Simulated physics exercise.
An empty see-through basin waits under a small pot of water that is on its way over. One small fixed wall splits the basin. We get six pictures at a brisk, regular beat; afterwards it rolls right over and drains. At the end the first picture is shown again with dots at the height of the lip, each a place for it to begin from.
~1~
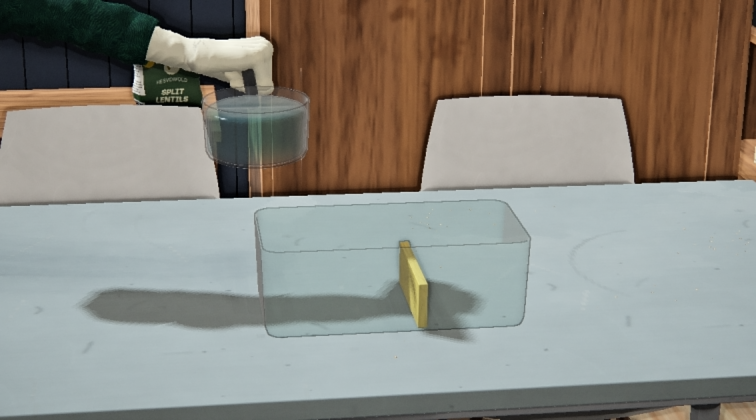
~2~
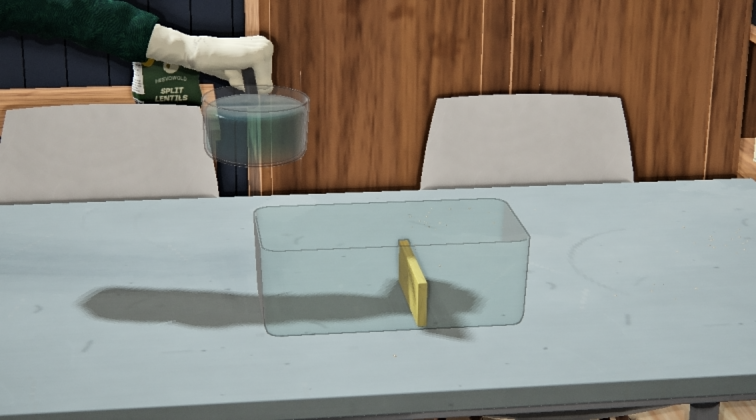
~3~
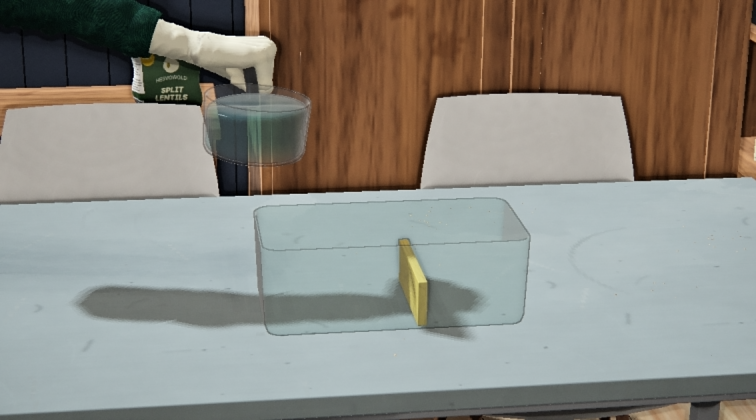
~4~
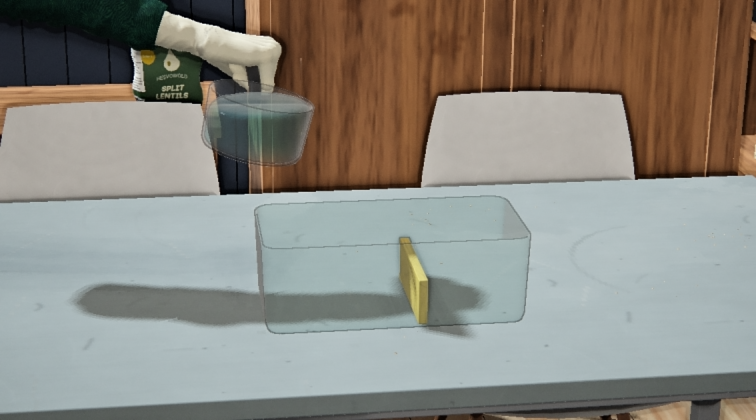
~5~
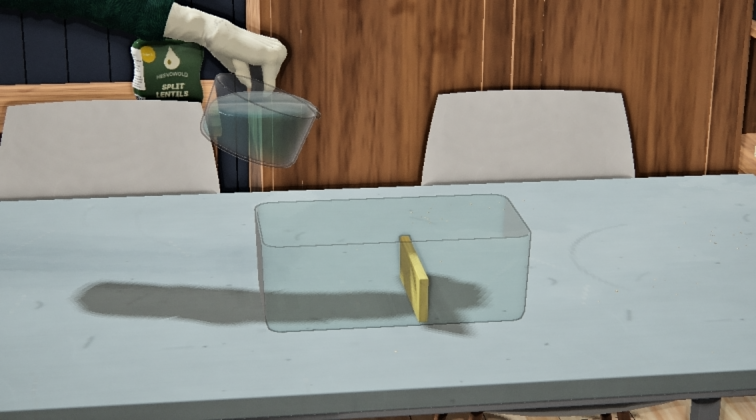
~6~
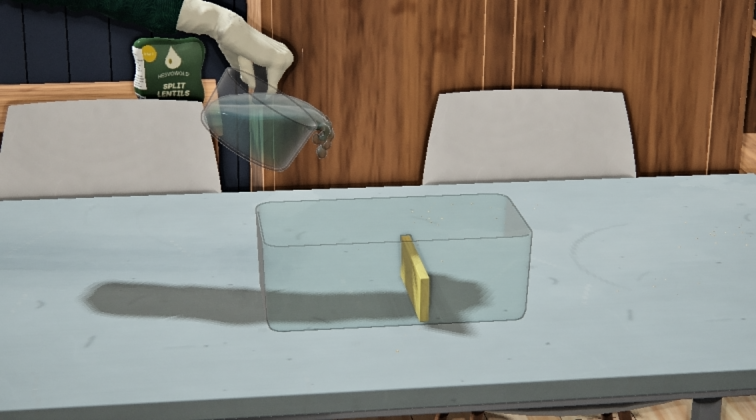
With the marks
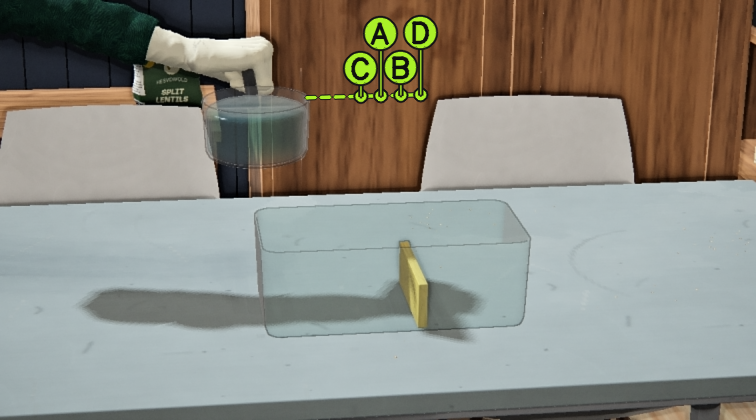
A small see-through pot of water, held by a white-gloved hand, hangs upright above the left side of a clear, empty basin with a yellow divider on a pale table. The hand then tilts the pot steadily to the right, and water slips over its lip in a short, thin trickle.
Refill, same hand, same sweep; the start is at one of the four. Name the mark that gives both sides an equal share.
Spot C does it best.
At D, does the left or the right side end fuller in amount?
The right one.
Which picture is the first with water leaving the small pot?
Picture 5.
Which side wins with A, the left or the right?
More ends on the right.
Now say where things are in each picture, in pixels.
Upright, lip at (306, 97); basin from (265, 336) to (524, 323); top of the wall at (413, 262); nothing has left yet.
Upright, lip at (306, 97); nothing has left yet.
Tipped about 6°, lip at (309, 100); nothing has left yet.
Tipped about 13°, lip at (312, 105); nothing has left yet.
Tipped about 22°, lip at (314, 112); water is over the lip, down to (314, 112).
Tipped about 33°, lip at (315, 122); water is over the lip, down to (322, 155).
On the marked copy, A at (380, 95); B at (400, 95); C at (360, 96); D at (420, 94).
Choosing A, about 28 % ends left of the wall and 71 % right of it.
Choosing B, about 13 % ends left of the wall and 86 % right of it.
Choosing C, about 52 % ends left of the wall and 47 % right of it.
Choosing D, about 2 % ends left of the wall and 97 % right of it.
